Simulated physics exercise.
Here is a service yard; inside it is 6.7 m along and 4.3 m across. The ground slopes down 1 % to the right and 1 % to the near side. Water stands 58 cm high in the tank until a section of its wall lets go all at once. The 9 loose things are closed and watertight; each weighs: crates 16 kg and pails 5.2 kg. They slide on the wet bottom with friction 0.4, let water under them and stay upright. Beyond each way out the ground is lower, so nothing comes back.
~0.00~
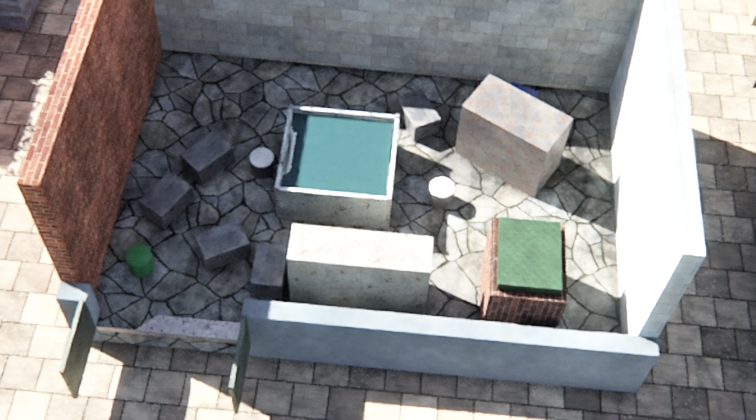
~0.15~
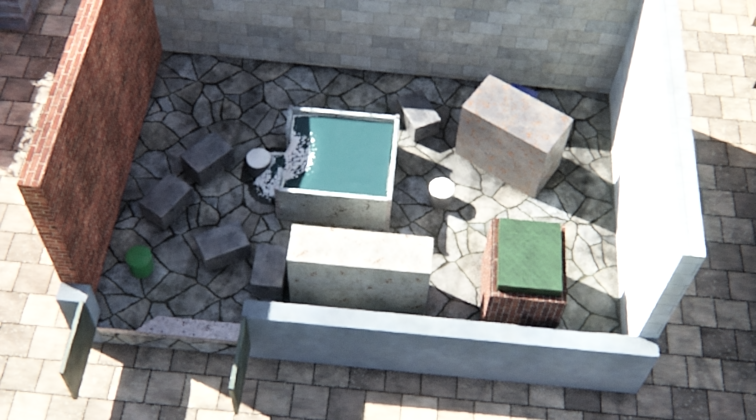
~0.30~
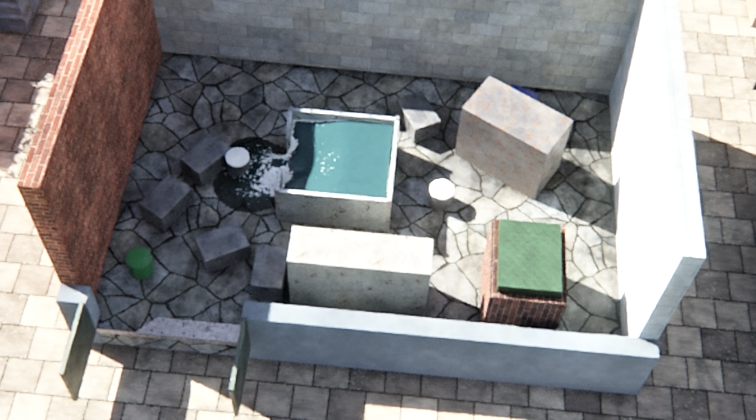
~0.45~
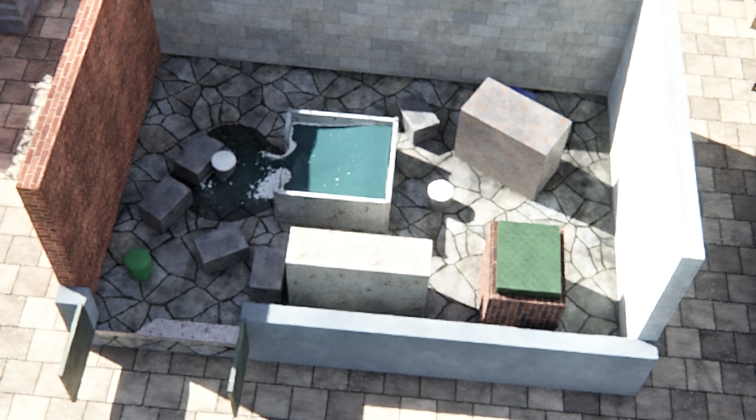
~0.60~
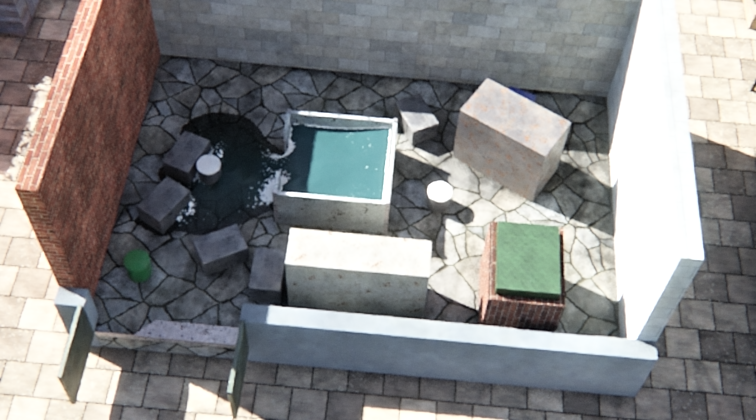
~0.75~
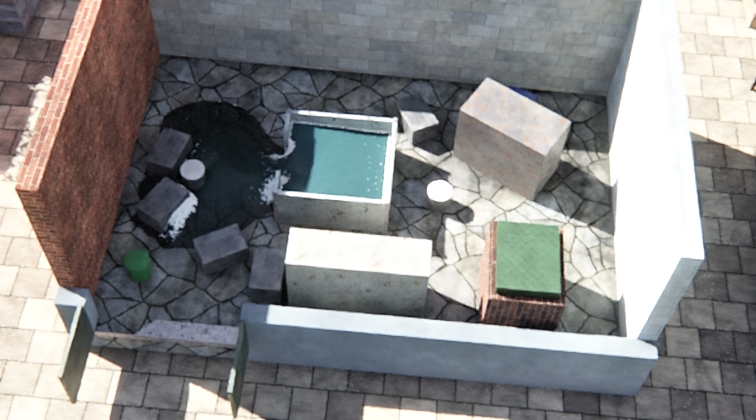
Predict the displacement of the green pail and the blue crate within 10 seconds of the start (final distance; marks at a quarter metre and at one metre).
The green pail gets carried off, the blue crate barely shifts.
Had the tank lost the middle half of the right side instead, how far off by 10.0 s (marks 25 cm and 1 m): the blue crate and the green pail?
In that case the blue crate travels far, the green pail barely shifts.
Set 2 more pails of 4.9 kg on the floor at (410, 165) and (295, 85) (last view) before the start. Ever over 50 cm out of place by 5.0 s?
In turn: Under, more.
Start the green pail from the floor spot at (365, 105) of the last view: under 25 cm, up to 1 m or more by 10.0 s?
It travels far.
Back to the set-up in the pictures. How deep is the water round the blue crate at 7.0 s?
Roughly 3 cm.
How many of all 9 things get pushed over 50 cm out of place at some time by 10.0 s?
I count 4.
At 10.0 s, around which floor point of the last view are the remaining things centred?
At about (331, 194).
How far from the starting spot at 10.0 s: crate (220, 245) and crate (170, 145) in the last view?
In turn: 0 cm, 140 cm.
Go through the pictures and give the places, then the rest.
In the first frame, the green pail at (138, 255), on the bottom; the blue crate at (518, 101), on the bottom; water covers 1.8 m2; 0 of 9 have shifted.
In the second frame, the green pail at (138, 256) rests on the ground; the blue crate at (518, 102), on the bottom; water covers 2.1 m2; 0 of 9 have shifted.
In the third frame, the green pail at (138, 257), on the bottom; the blue crate at (518, 103), on the bottom; water covers 2.6 m2; 1 of 9 have shifted.
In the fourth frame, the green pail at (137, 259), on the bottom; the blue crate at (516, 104), on the bottom; water covers 3.2 m2; 2 of 9 have shifted.
In the fifth frame, the green pail at (136, 260), on the bottom; the blue crate at (516, 105), on the bottom; 3.9 m2 under water; 2 of 9 have shifted.
In the sixth frame, the green pail at (137, 260), on the bottom; the blue crate at (516, 104) rests on the ground; water covers 5.0 m2; 2 of 9 have shifted.
After 2.0 s the green pail has gone out; the blue crate is near (516, 104), 0.0 m from its start, aground; 1 of 9 are out; 3 afloat.
After 4.5 s the green pail has gone out; the blue crate is near (516, 104), 0.0 m from its start, aground; 2 of 9 are out; 1 afloat.
After 7.0 s the green pail has gone out; the blue crate is near (516, 104), 0.0 m from its start, aground; 2 of 9 are out; 0 afloat.
After 10.0 s the green pail has gone out; the blue crate is near (516, 104), 0.0 m from its start, aground; 2 of 9 are out; 0 afloat.
